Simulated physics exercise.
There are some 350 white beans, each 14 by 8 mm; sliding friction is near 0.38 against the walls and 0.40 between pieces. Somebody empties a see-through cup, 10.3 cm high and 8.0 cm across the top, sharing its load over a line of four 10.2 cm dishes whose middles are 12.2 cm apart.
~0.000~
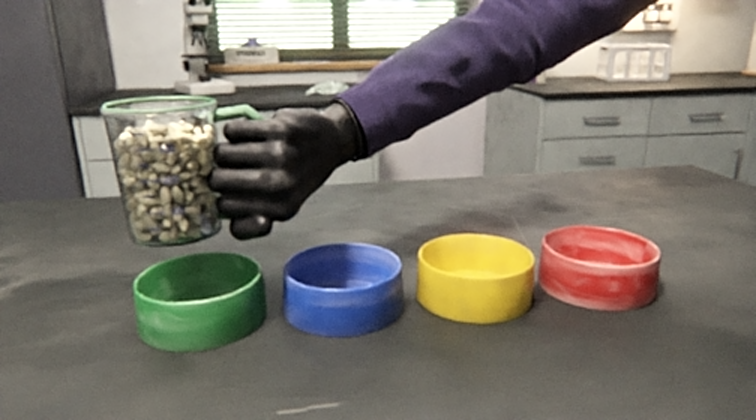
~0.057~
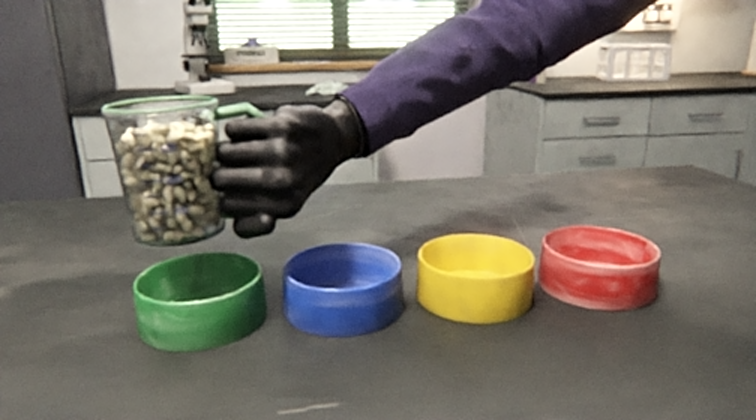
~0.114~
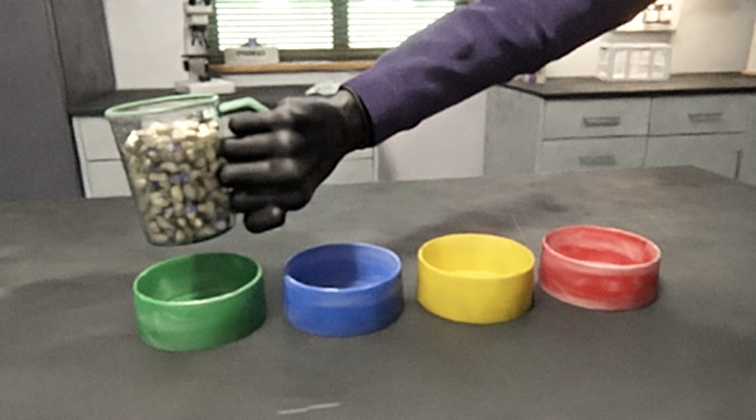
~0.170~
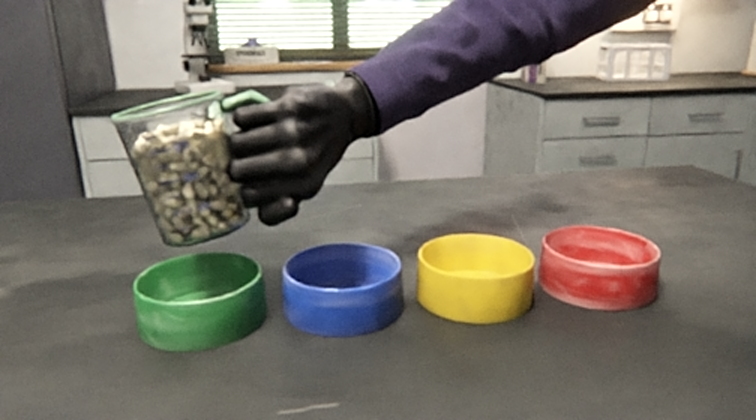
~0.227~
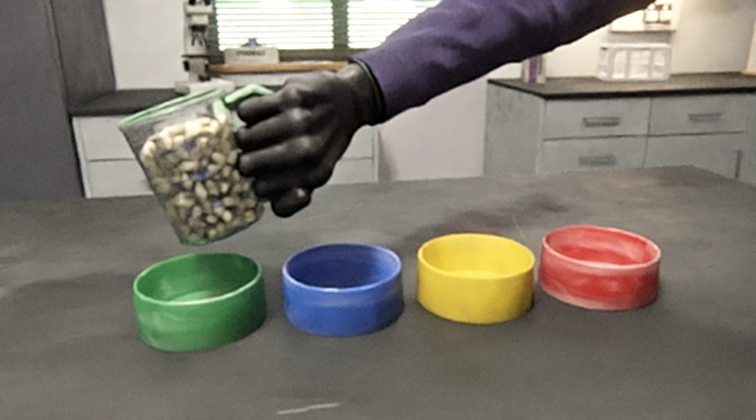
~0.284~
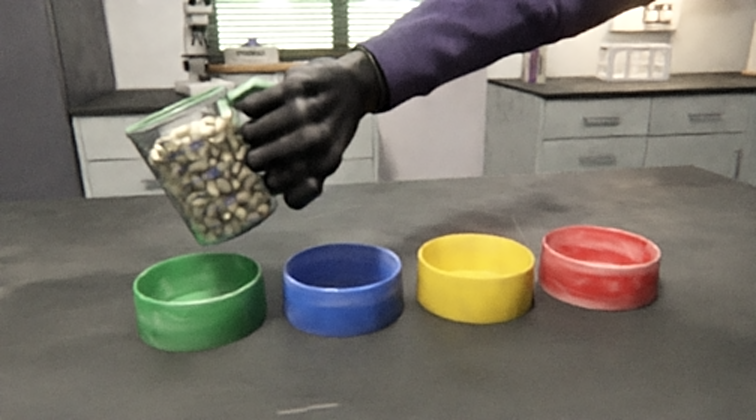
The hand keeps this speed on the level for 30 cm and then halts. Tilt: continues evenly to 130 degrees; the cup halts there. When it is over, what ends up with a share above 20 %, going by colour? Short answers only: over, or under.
In the end red dish: A share of a fifth at most; blue dish: A share larger than a fifth; green dish: A share of a fifth at most; yellow dish: A share of a fifth at most; counter: A share of a fifth at most.
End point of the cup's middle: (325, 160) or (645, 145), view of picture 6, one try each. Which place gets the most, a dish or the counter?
Top receivers, in order: Counter and blue.
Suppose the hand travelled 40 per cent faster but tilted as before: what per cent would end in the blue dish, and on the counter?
Shares: Blue 40, counter 30.
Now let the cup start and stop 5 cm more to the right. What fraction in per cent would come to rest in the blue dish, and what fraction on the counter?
I'd expect blue at 60 and the counter at 30.
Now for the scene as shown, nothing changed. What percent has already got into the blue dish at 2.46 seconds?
Roughly 85 %.
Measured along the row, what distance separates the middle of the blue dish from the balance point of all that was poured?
About 1 cm, toward lower x.
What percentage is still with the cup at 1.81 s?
0 %.
Then, at 1.20 s, tilt 112 degrees; cup holds 80 %, blue 5 %, green 5 %.
Then, at 1.81 s, tilt 130 degrees; cup holds 0 %, blue 85 %, green 5 %.
After 2.46 s, tilt 130 degrees; cup holds 0 %, blue 85 %, green 5 %.
In the end, at 2.8 s, red 0 %, blue 85 %, green 5 %, yellow 0 %, counter 10 %.
